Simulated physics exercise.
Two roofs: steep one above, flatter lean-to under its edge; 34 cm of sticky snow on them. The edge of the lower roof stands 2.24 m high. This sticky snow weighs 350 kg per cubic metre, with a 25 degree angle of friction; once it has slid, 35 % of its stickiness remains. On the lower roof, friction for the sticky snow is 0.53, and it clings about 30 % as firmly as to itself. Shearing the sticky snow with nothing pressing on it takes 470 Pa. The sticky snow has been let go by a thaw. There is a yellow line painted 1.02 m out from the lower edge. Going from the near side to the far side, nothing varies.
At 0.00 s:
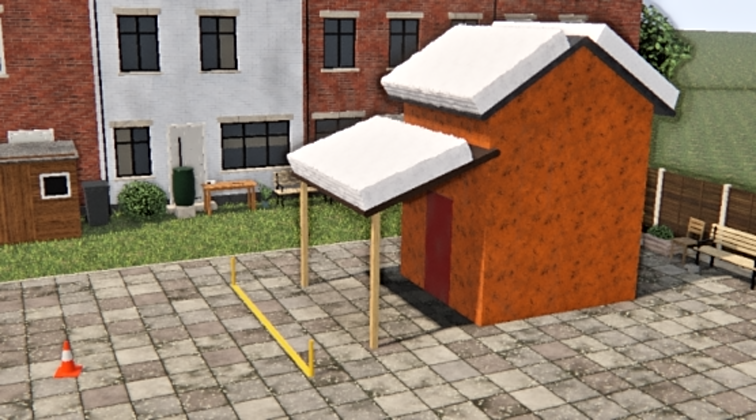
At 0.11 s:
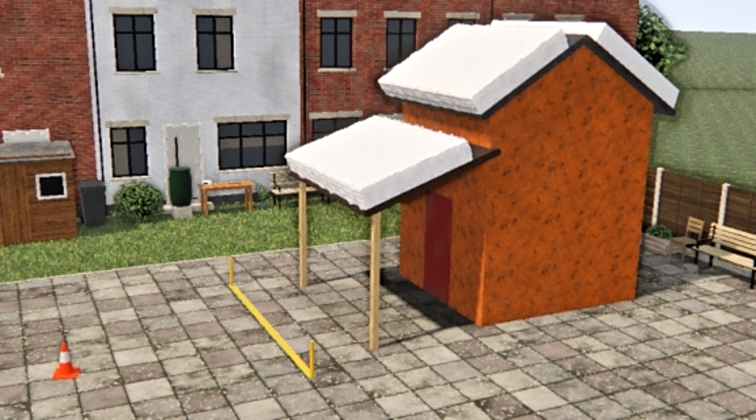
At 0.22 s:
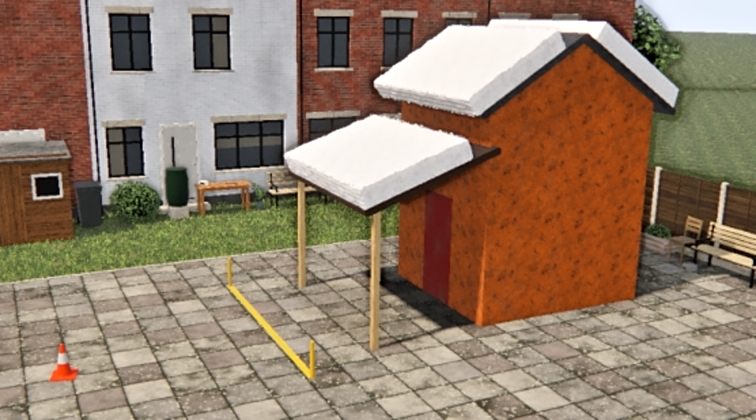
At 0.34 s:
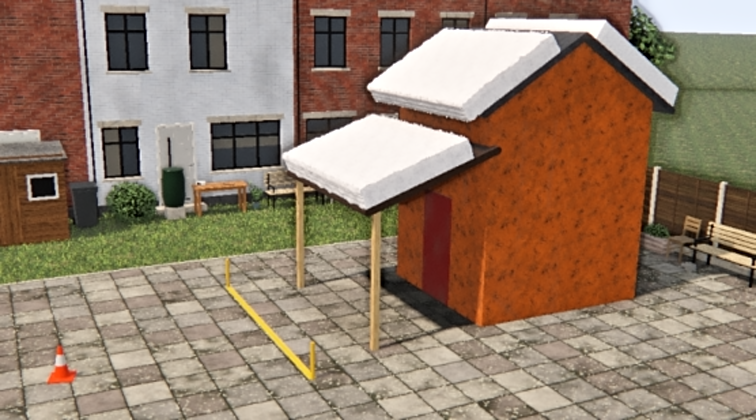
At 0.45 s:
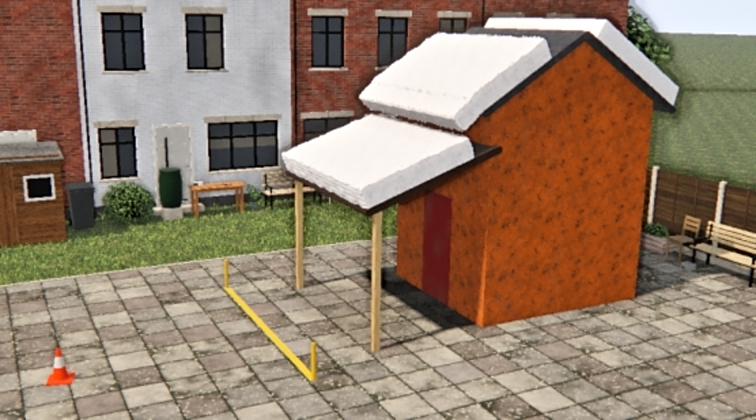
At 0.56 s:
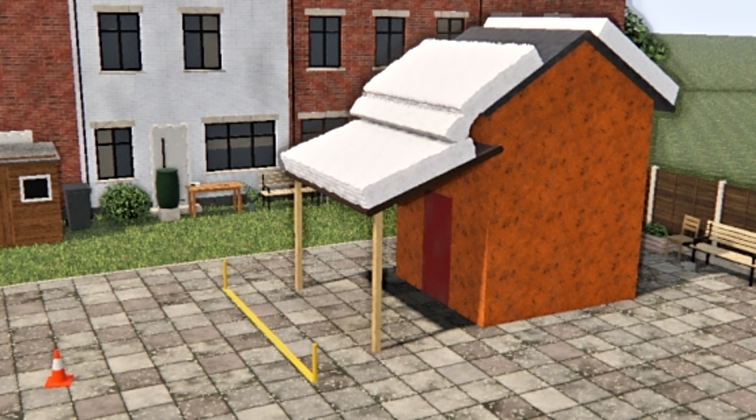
A paved yard beside a strip of lawn, backed by brick and white houses, is seen from a raised angle that shifts very slightly. An orange building with a dark red door stands right of centre, thick snow on its steep roof and post-held lean-to, with a yellow bar and orange cone to the left. The upper snow slides leftward down the slope, baring dark roof near the ridge, then bends and cracks over the lean-to's snow.
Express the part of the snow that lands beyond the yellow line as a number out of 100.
Roughly 28 per cent.
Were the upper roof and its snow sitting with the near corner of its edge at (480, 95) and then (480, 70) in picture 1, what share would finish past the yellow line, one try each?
In that order: 45 %, 50 %.
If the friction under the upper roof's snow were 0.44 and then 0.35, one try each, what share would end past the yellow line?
Respectively 2 percent and 8 percent.
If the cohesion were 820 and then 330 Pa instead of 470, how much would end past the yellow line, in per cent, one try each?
First 12 %, second 35 %.
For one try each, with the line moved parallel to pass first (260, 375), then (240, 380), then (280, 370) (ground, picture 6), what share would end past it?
First try around 14 per cent, second around 9 per cent, third around 20 per cent.
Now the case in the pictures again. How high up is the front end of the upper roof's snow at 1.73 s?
0.4 m, roughly.
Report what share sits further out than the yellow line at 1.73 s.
Roughly 2 per cent.
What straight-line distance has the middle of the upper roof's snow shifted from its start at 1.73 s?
Straight-line shift: Around 3.2 m.
After 1.10 s, none is below the lower edge and 0 % is past the line.
After 1.73 s, 23 % is below the lower edge and 2 % is past the line.
After 2.37 s, 50 % is below the lower edge and 25 % is past the line.
After 3.00 s, 51 % is below the lower edge and 28 % is past the line.
After 6.00 s, 55 % is below the lower edge and 28 % is past the line.
